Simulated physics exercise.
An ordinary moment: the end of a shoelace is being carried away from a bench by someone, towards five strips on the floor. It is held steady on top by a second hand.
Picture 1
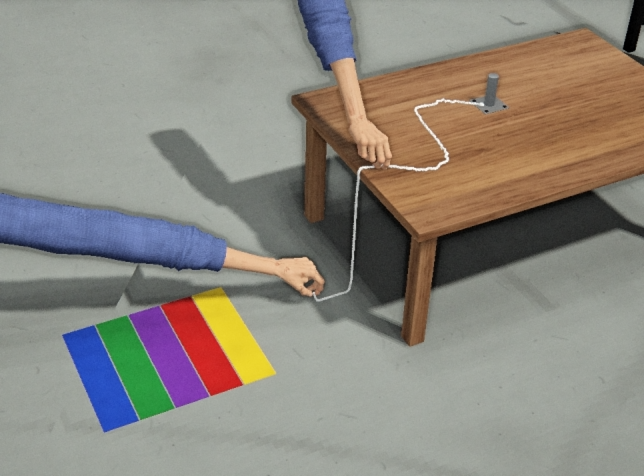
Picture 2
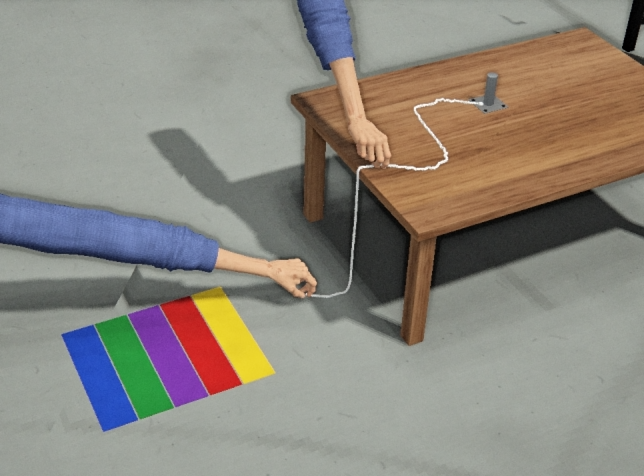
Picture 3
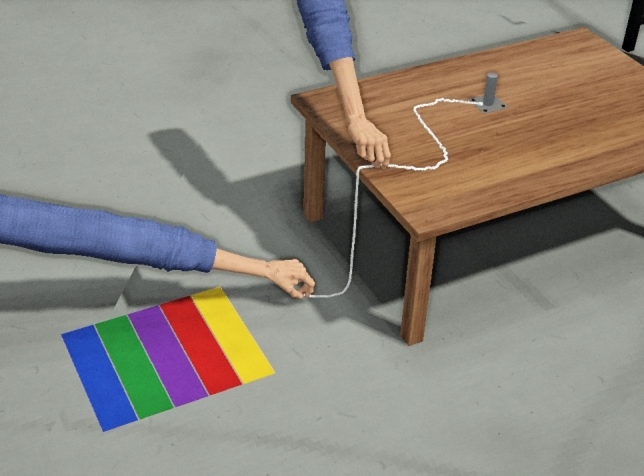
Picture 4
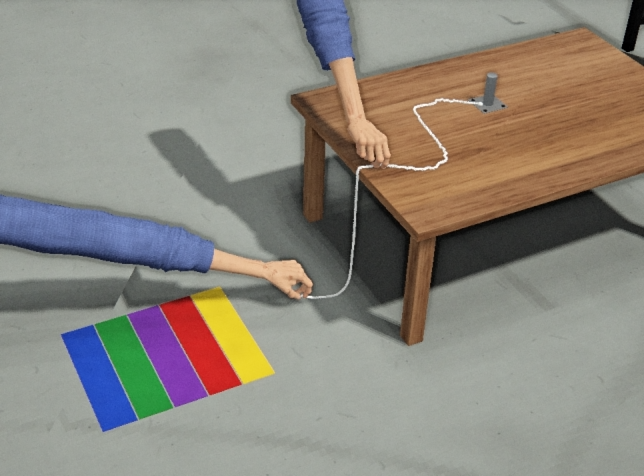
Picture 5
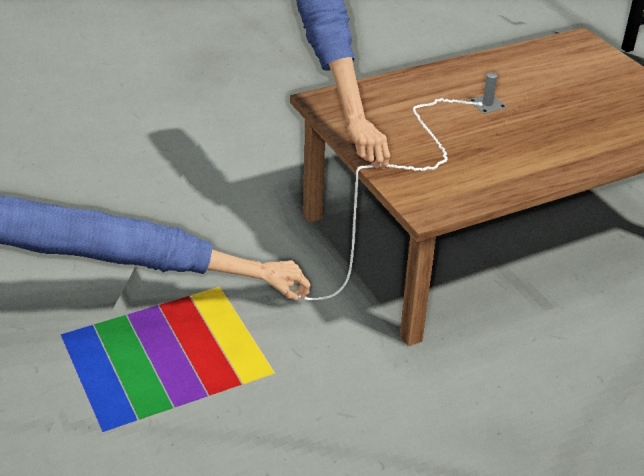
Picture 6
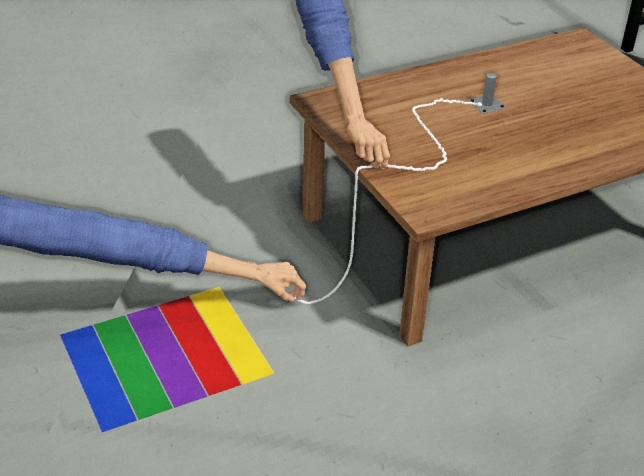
The clip shows one hand resting on a white cord at a wooden table's edge while another, lower left, draws the cord's end slightly left, near a floor mat striped blue, green, purple, red and yellow.
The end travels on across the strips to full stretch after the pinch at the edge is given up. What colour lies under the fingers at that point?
Blue.
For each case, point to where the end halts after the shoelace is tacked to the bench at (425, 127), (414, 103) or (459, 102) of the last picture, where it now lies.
Results: (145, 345); (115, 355); (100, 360).
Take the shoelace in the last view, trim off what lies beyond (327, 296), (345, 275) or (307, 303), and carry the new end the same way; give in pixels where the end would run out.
In that order: (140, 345), (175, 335) and (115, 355).
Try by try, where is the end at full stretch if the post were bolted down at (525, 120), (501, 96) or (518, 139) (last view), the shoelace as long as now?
One per try, in order: (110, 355), (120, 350), (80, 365).
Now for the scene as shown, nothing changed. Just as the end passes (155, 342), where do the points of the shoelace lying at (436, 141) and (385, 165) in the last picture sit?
One is near (370, 149), the other near (330, 233).
Early on, end near (155, 342); over purple.
Midway, end near (115, 354); over green.
At the end of the slack, end near (91, 362); over blue. The blue one.
